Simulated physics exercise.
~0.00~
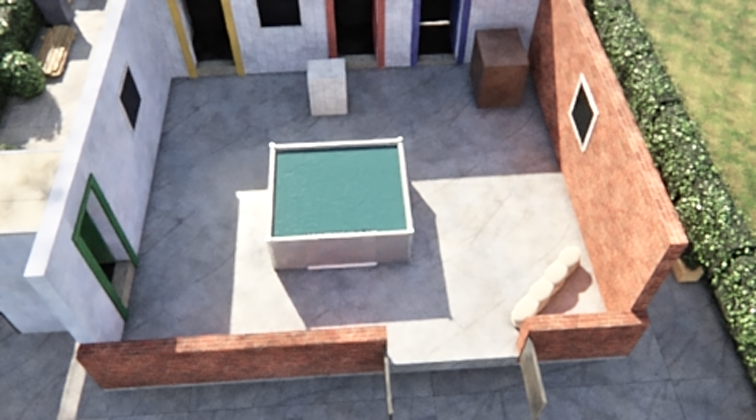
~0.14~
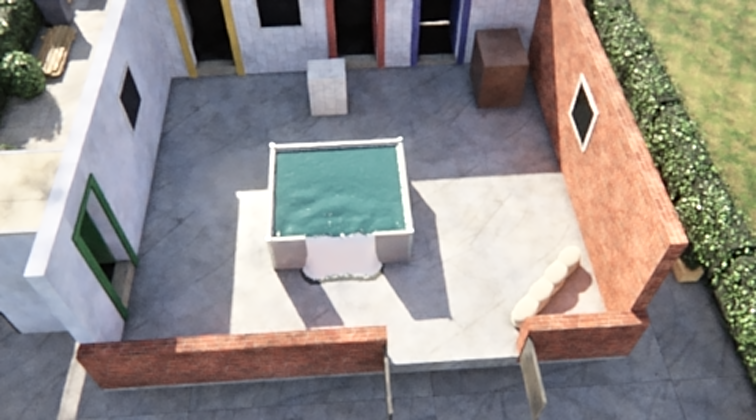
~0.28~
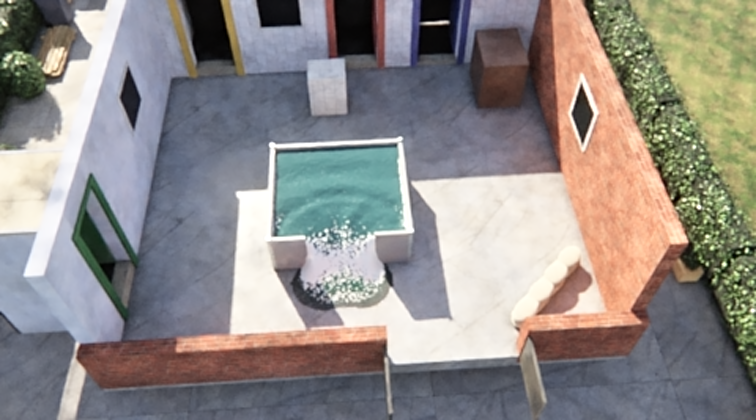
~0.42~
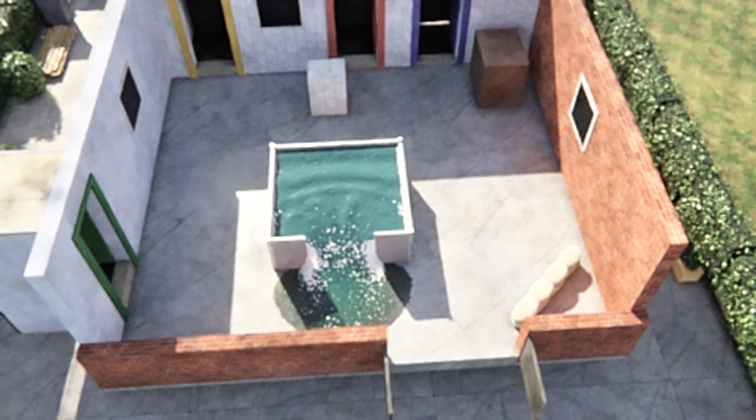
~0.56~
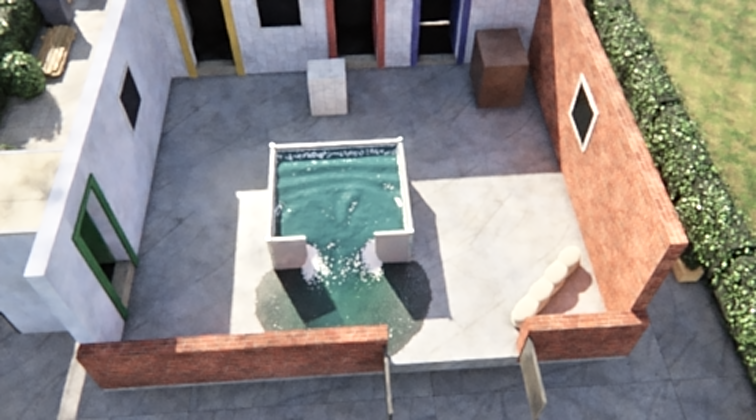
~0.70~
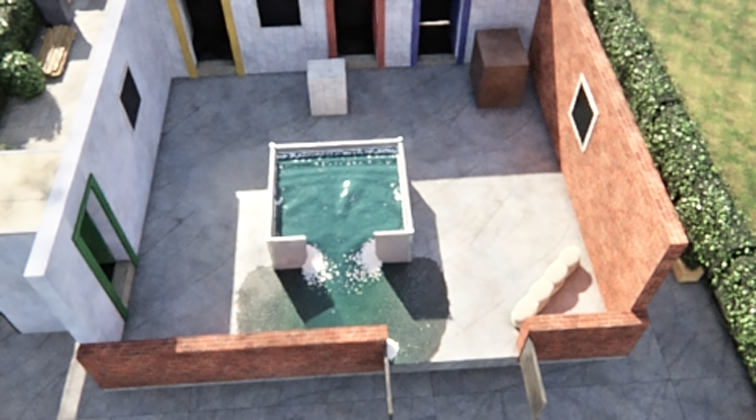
A paved courtyard is seen from high above, closed in by pale walls, a brick wall on the right and a low brick wall in front. A square tank of green water stands mid-court, with white and brown boxes behind, pale sacks at lower right, and yellow, red, blue and green doorways. The tank's near side opens and water gushes out, foaming and spreading across the floor, while the camera stays still.
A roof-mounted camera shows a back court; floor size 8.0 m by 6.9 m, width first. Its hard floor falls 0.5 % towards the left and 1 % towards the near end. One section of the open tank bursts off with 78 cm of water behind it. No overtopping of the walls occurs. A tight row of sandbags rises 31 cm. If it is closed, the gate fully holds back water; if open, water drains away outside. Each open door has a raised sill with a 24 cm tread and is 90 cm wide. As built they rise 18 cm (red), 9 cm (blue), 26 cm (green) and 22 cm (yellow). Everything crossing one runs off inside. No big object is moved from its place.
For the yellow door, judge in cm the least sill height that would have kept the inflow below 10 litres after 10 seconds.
A sill of about 9.5 cm.
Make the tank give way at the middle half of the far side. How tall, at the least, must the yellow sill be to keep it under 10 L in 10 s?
Required height: Approx. 18 cm.
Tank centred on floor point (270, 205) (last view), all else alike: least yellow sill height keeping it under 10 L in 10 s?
Then about 14.5 centimetres at the least.
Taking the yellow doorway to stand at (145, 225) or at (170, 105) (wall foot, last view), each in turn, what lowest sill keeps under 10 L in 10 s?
You'd want about 7.5 cm there first, then about 8.5 cm.
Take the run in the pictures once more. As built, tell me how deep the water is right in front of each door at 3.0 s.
Depth (cm): Red 0 / blue 0 / green 24 / yellow 0.
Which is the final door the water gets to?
Last in order comes the blue door.
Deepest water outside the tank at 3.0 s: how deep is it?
35 cm.
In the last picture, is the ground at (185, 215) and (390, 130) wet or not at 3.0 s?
Taking them in turn, they come out submerged and spared.
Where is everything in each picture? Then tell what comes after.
The first frame shows still water, 78 cm deep, in the open tank at (338, 190); the yellow door at (208, 38) is dry.
In the second frame, the gap is at (342, 255), the front 0.3 m out at (313, 281); the back of the open tank holds 78 cm.
In the third frame, the front is at (317, 305), 0.8 m from the gap at (342, 255); 1.1 m2 of floor is wet, 78 cm left at the back.
In the fourth frame, water pours out at (342, 256) and has run 1.4 m, to a hidden place; about 10 cm deep outside, 77 cm at the back.
In the fifth frame, water pours out at (342, 255) and has run 1.7 m, to a hidden place; about 7 cm deep outside, 69 cm at the back.
In the sixth frame, water pours out at (342, 255) and has run 2.1 m, to a hidden place; about 6 cm deep outside, 66 cm at the back; 5.4 m in a straight line remain to the yellow door at (208, 38).
After 1.4 s water covers 15 % of the floor, deepest (54 cm) near (344, 353); it has not reached the yellow door.
After 3.0 s water covers 30 % of the floor, deepest (35 cm) near (117, 367); it has not reached the yellow door.
After 10.0 s water covers 95 % of the floor, deepest (13 cm) near (117, 367); 8 cm at the yellow door, 0 litres in over its 22 cm sill.
At the yellow door as built, the water arrived by 4.5 s and peaked near 13 cm at 5.4 s.
With a sill of 8 cm, 25 litres would have come in within the 10 s; with 11 cm, 2 litres. So under 10 litres takes about 9.5 cm.
